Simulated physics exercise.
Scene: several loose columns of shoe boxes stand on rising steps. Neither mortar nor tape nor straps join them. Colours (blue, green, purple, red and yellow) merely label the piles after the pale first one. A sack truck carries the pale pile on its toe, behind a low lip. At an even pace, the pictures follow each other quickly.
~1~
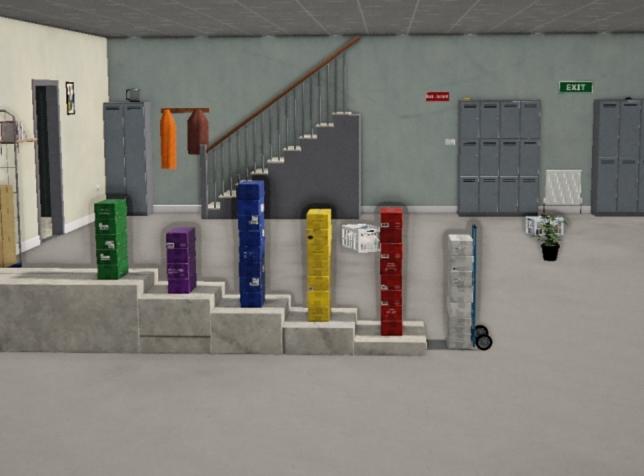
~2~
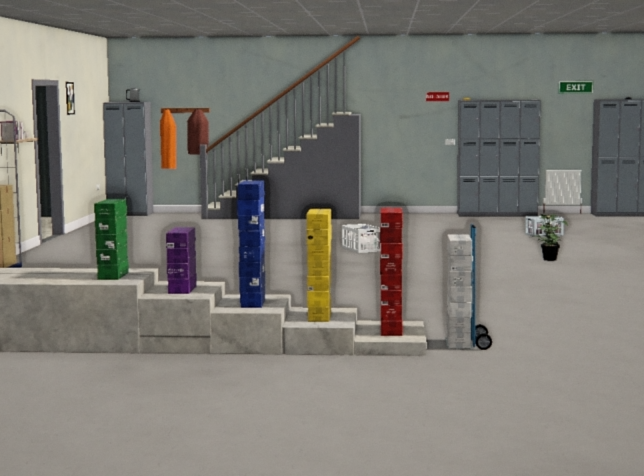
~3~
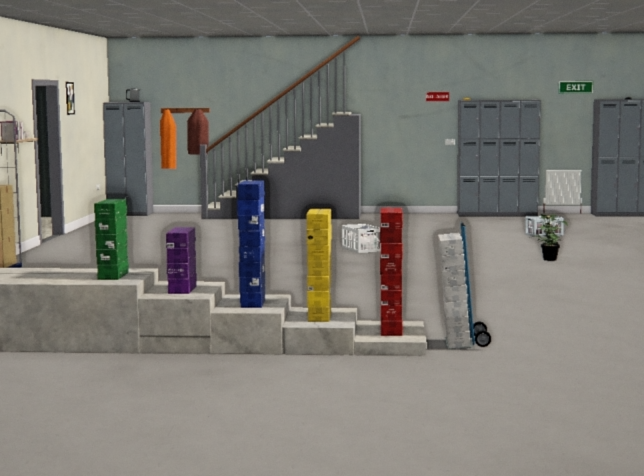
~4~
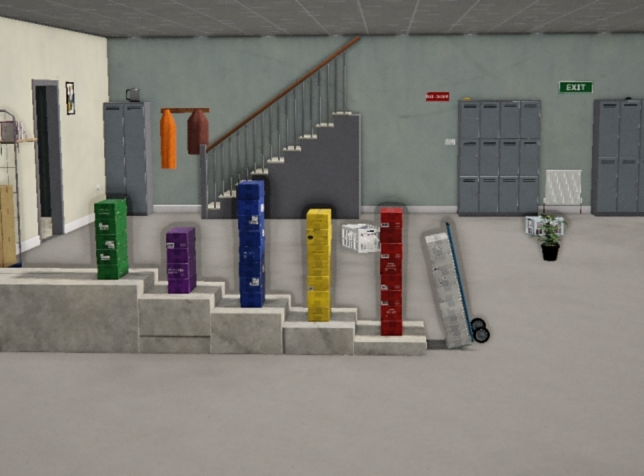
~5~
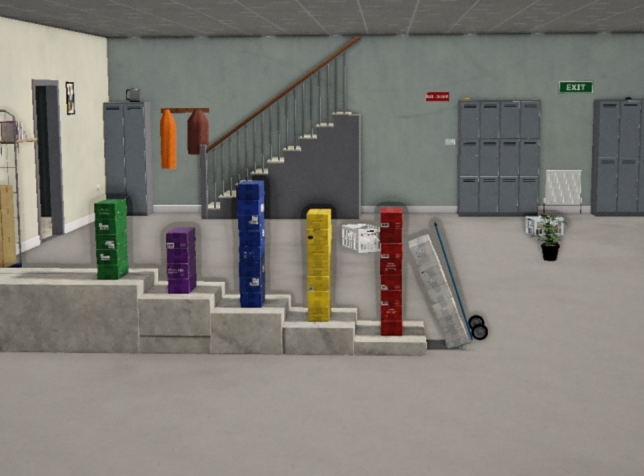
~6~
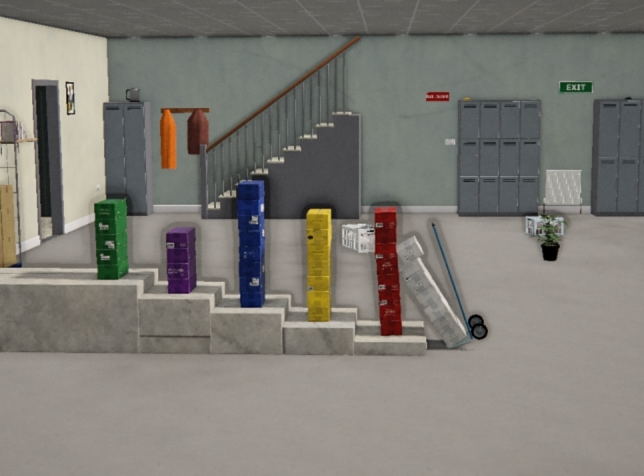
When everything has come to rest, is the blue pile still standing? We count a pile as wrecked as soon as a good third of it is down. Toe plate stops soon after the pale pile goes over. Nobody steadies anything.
No.
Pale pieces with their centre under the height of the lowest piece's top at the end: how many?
Count = 1.
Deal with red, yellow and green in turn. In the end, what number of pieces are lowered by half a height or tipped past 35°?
Red: 8, yellow: 6, green: 0.
Soon, 7 of the pale pile down; none of the 8 blue boxes down (2 of 32 in all colours); top blue box unmoved; top red box tipped clearly, half its height lower.
A while on, 7 of the pale pile down; none of the 8 blue boxes down (14 of 32 in all colours); top blue box tipped clearly; top red box on its side.
Finally, 7 of the pale pile down; 8 of the 8 blue boxes down (22 of 32 in all colours); top blue box on its side; top red box on its side. Seen by the last camera, middles, top blue box near (128, 257), top red box near (349, 284).
